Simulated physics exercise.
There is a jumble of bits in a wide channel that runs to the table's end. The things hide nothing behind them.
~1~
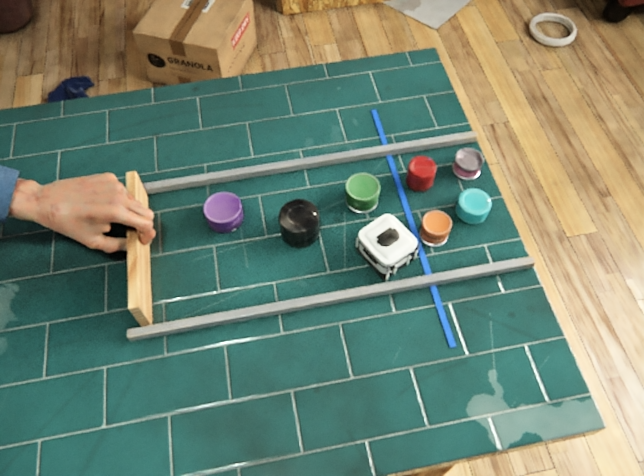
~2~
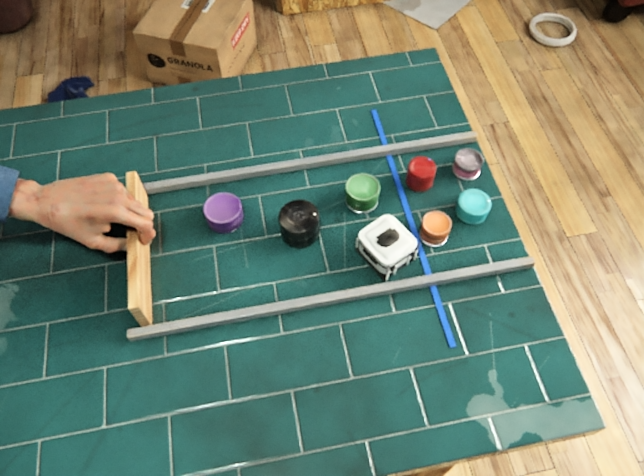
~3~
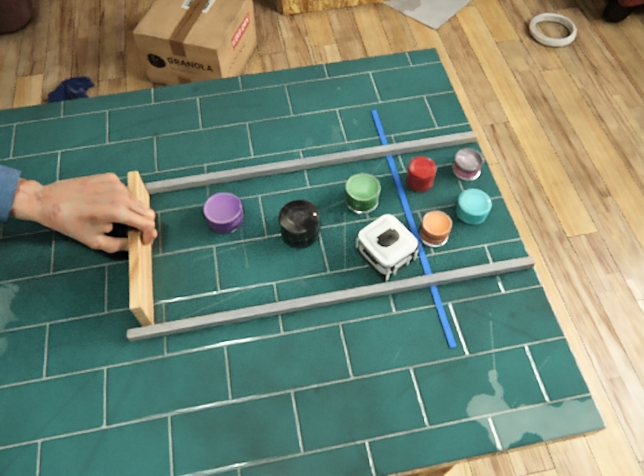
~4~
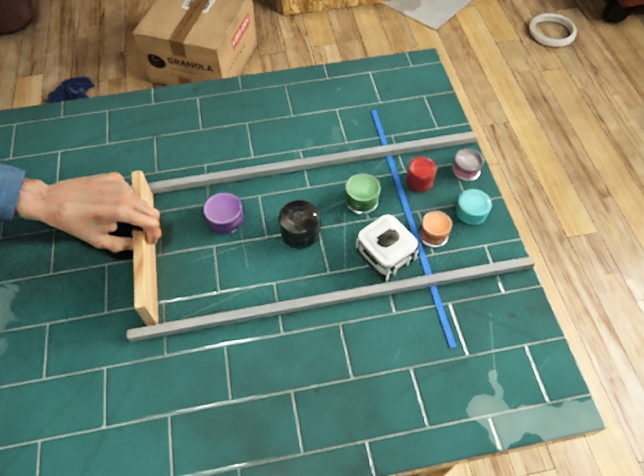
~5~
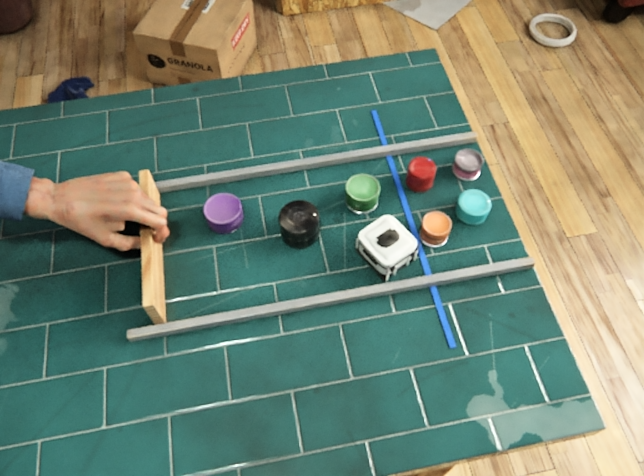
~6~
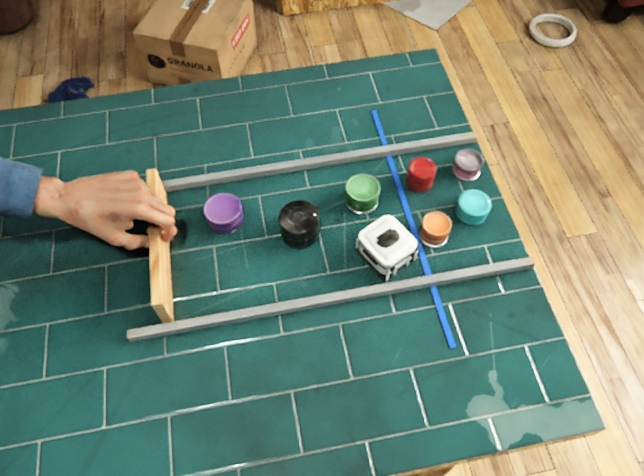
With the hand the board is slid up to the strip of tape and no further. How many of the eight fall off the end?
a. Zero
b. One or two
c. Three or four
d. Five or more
Answer: A.
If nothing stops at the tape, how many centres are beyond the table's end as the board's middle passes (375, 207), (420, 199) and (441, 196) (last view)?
Place by place, 0, 0 and 2.
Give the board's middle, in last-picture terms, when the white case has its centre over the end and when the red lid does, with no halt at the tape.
Near (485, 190) and (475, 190).
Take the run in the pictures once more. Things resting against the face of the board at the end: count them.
3 of them.
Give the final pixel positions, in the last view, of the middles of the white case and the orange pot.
Result: One at about (444, 244), the other at about (472, 225).
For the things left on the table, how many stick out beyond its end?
Result: 0.
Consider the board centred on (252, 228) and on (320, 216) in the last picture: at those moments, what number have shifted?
First 1, after that 3.
A little later, none off yet; pink pot at rest near (468, 165); turquoise lid at rest near (473, 207); red lid at rest near (421, 175).
Next, none off yet; pink pot at rest near (468, 165); turquoise lid at rest near (473, 207); red lid moving near (427, 173).
When it is over, the number that fall off is zero.
